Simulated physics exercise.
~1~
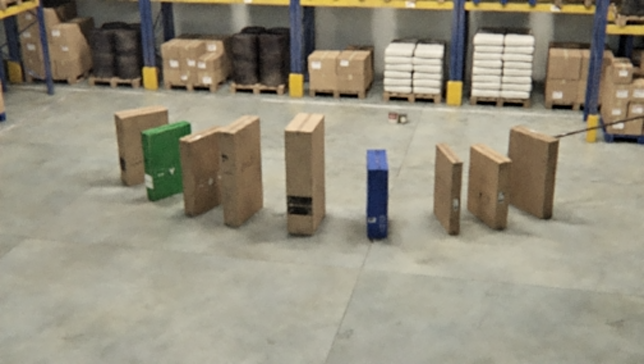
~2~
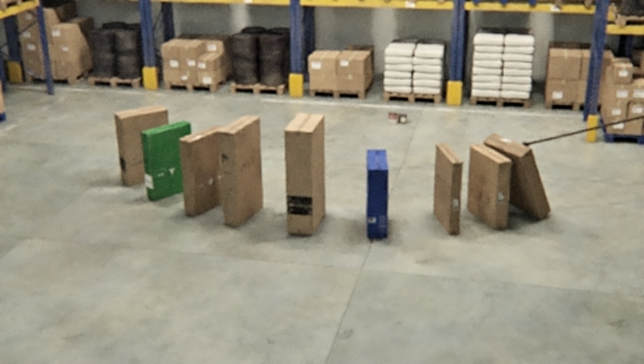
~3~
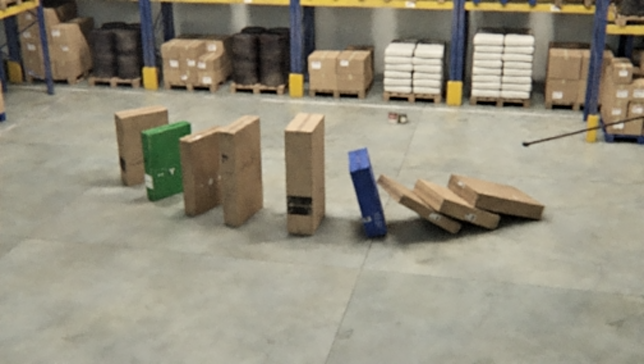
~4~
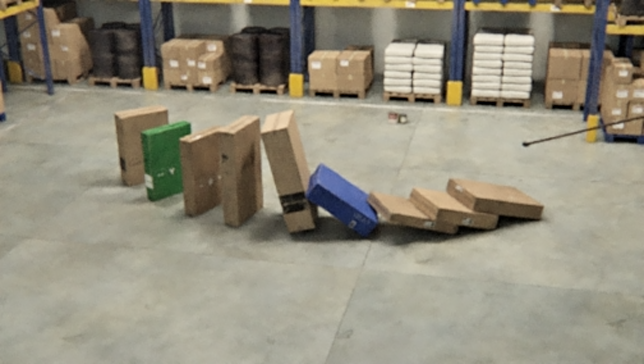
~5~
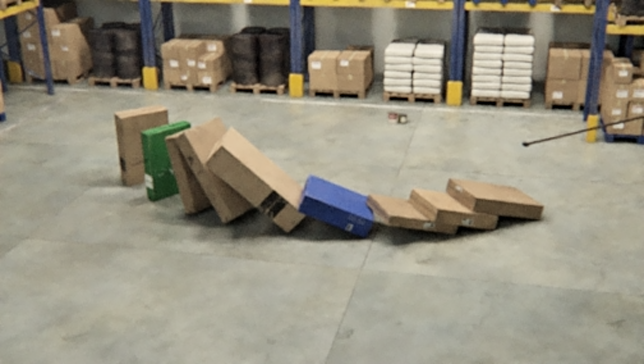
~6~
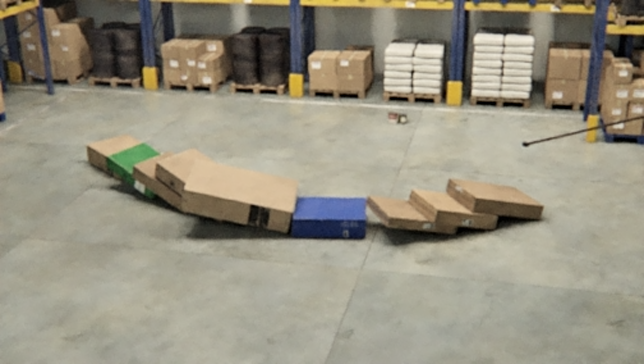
Nine tall cartons stand on end in a curved row across a grey warehouse floor, with loaded shelving behind, seen from a fixed, raised viewpoint. Most are brown, with a blue one right of centre and a green one near the left end. A thin pole from the right pushes the rightmost carton, which tips left into its neighbour. The cartons on the right topple, and the blue one falls left against the tall brown carton beside it. The fall runs on through the left side, green carton included, until none is left standing.
